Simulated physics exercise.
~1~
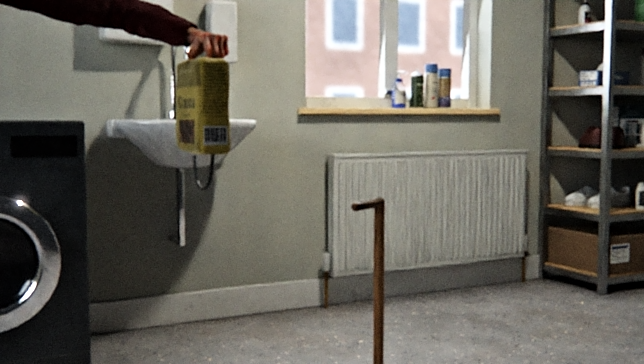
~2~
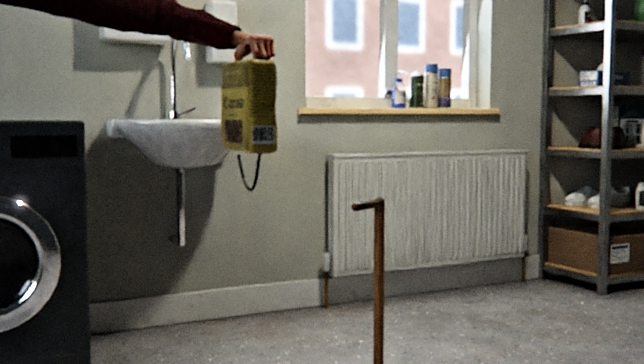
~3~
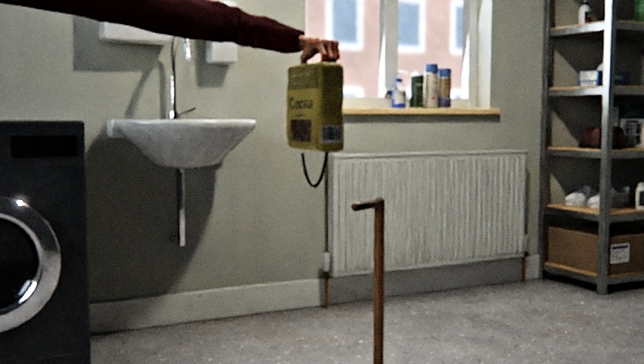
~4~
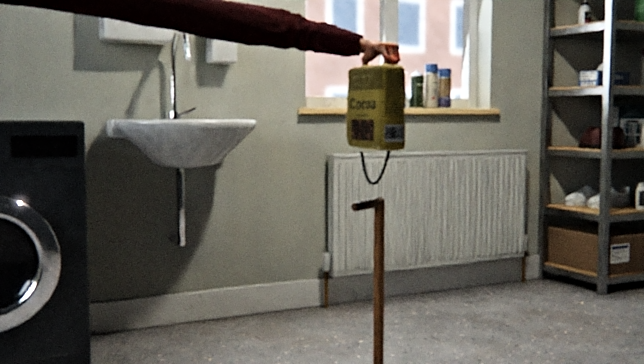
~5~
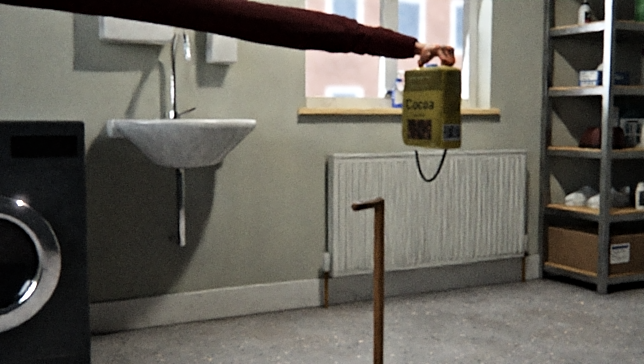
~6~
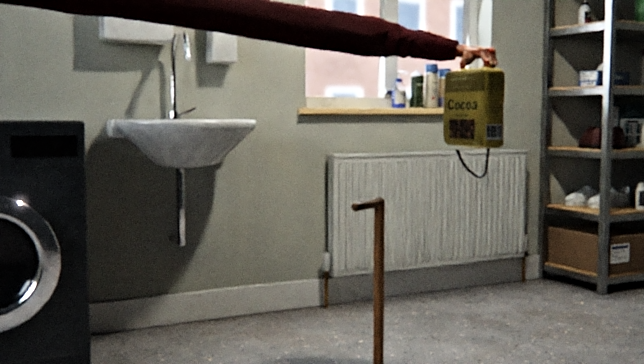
A yellow sack labelled cocoa, with a loop hanging beneath it, was carried to the right by an outstretched arm, past a sink and over a hooked post; the loop cleared the hook, and the sack ended up beyond it, still held.
